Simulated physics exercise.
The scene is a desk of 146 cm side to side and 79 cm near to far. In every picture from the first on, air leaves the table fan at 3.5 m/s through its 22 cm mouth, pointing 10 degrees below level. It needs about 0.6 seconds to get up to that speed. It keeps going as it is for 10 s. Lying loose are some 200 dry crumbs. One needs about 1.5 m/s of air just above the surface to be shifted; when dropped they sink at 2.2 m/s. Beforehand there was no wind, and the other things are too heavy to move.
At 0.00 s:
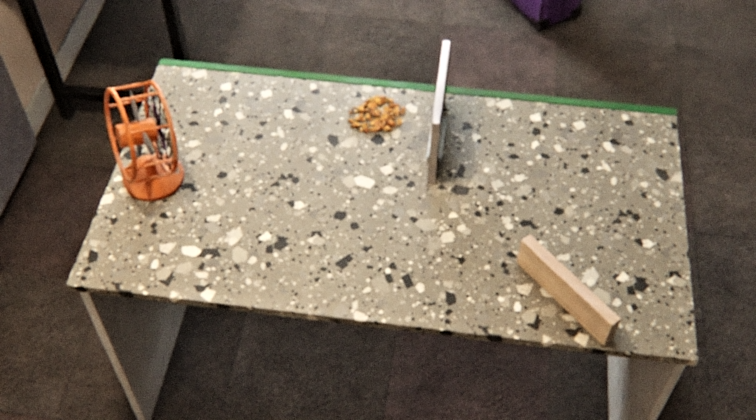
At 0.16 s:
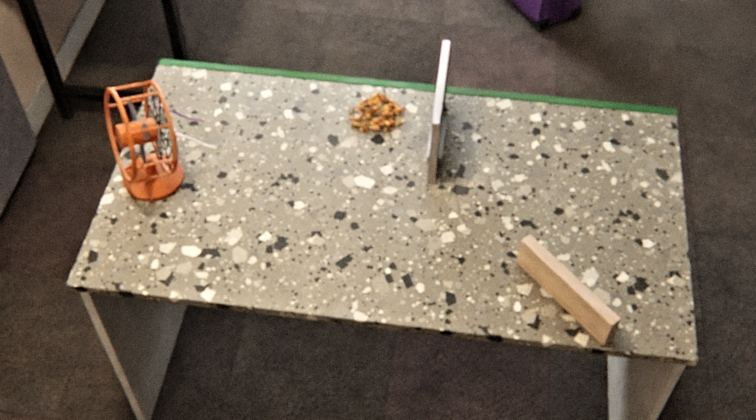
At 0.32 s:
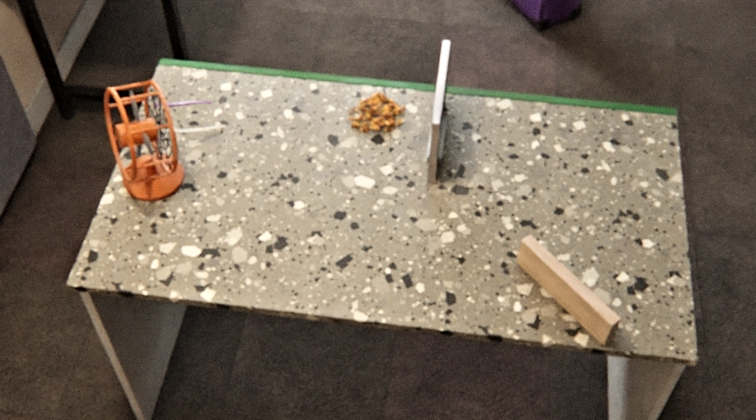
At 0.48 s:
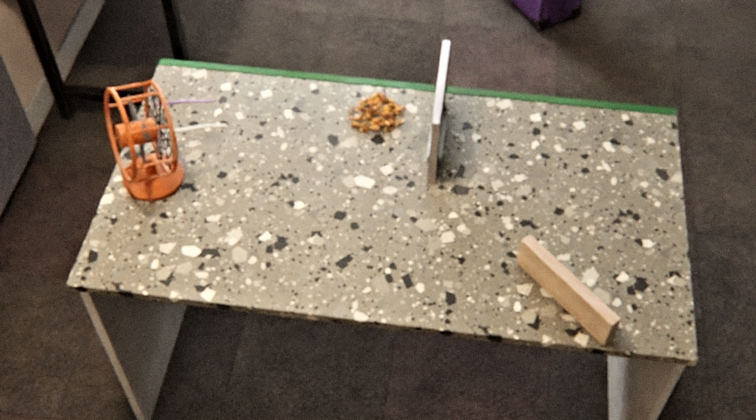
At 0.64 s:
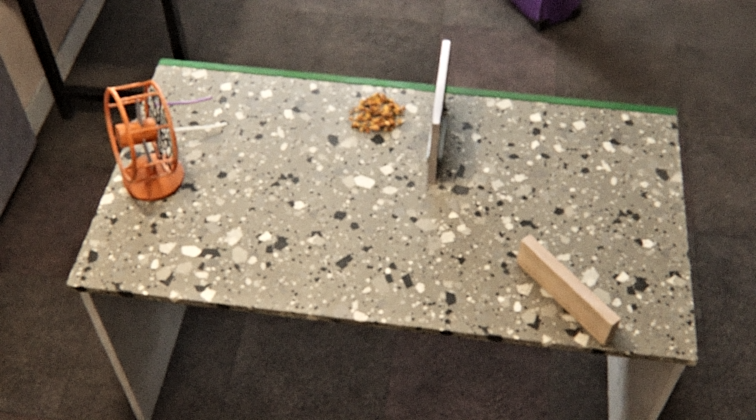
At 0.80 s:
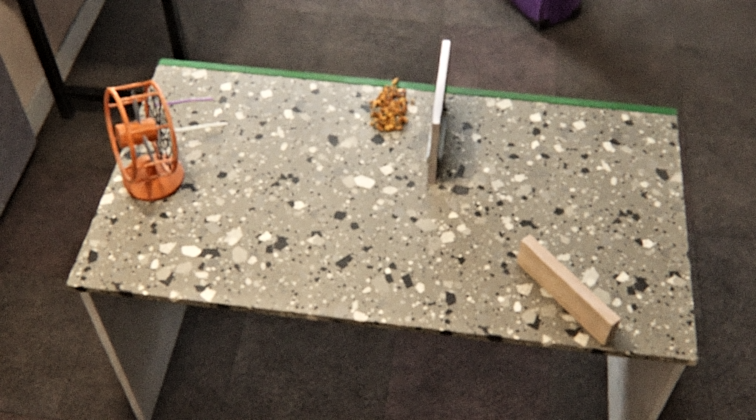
On a speckled desk, an orange fan spins its ribbons before crumbs shift right.
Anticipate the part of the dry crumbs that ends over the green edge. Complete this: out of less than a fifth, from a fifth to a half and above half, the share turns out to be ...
The share turns out to be above one half.
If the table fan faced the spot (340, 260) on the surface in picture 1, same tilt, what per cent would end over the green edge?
That way the share would be roughly 0 %.
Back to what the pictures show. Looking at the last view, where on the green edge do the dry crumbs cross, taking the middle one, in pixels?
The middle of the crossings lies near (428, 85) in the last picture.
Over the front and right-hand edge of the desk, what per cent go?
Roughly 0 % front, roughly 0 % right-hand.
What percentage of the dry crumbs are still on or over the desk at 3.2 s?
Share at that time: Some 10 %.
After 2.0 s the count stands so, 90 % are over the green edge.
After 3.2 s the count stands so, 92 % are over the green edge.
After 5.5 s the count stands so, 92 % are over the green edge.
After 10.0 s, at the end, 92 % are over the green edge.
